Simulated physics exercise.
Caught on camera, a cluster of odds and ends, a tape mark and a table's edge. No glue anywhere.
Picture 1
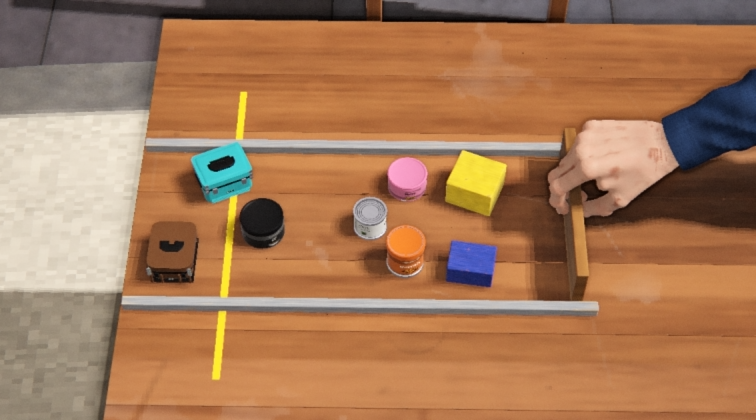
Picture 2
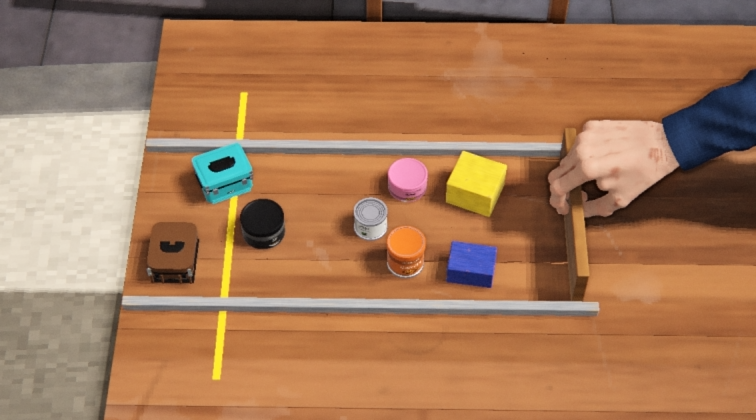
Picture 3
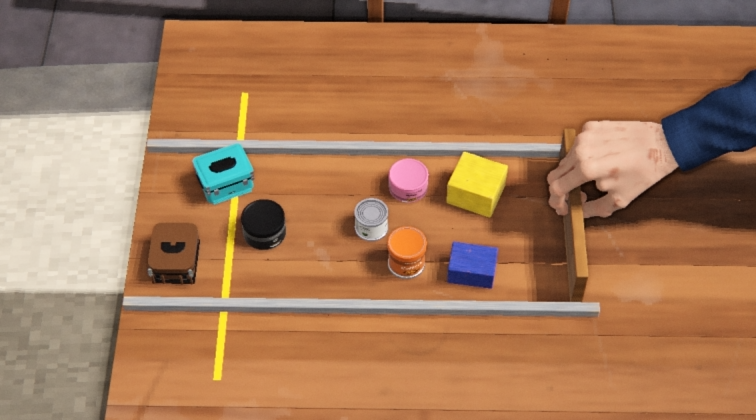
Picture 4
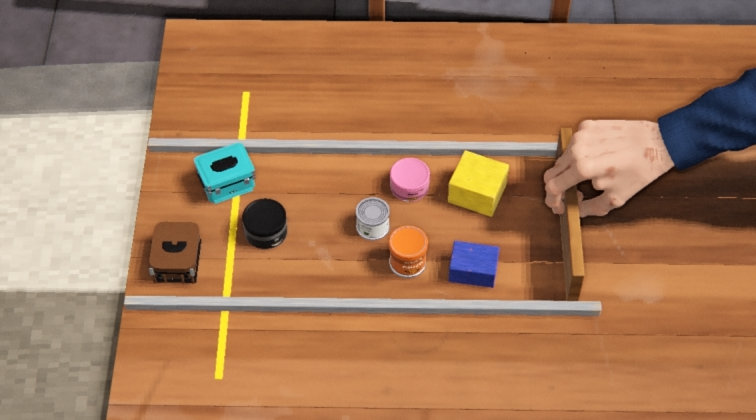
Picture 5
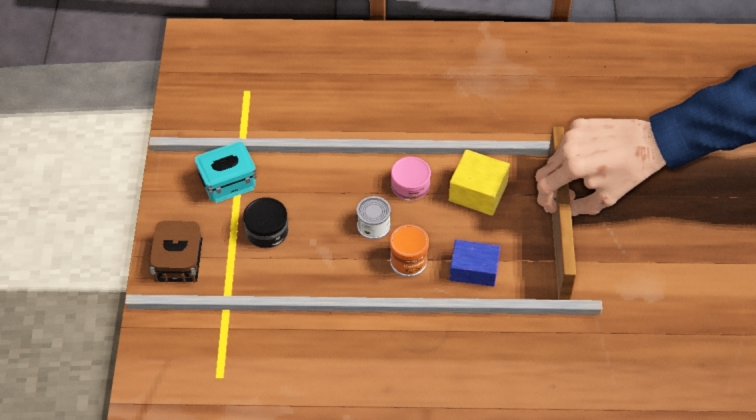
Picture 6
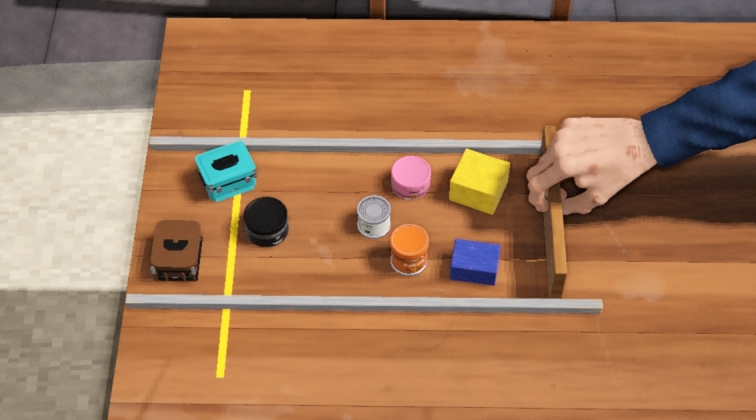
On a wooden tabletop, a hand slides an upright board slightly left between two rails, while the scattered small objects stay put.
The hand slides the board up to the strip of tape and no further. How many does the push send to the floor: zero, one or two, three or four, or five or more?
As it turns out, the number that fall off is one or two.
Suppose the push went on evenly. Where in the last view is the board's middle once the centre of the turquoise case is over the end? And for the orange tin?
For the turquoise case at (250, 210), for the orange tin at (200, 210).
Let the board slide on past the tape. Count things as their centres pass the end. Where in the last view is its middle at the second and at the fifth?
About (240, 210), then (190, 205).
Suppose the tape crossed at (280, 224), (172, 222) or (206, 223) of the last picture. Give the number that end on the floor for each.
It would be 0, 5 and 2.
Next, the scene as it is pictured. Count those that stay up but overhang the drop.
That would be 0.
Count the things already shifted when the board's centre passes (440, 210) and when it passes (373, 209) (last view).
First 4, then 5.
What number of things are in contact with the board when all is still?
In contact: 3.
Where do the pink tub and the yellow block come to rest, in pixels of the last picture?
Near (171, 183) and (213, 185).
Early on, none off yet; brown case at rest near (177, 251); turquoise case at rest near (227, 172); black tub at rest near (266, 222).
A while later, none off yet; brown case at rest near (177, 251); turquoise case moving near (223, 172); black tub at rest near (263, 220).
Finally, the number that fall off is one or two; lost, turquoise case and brown case.
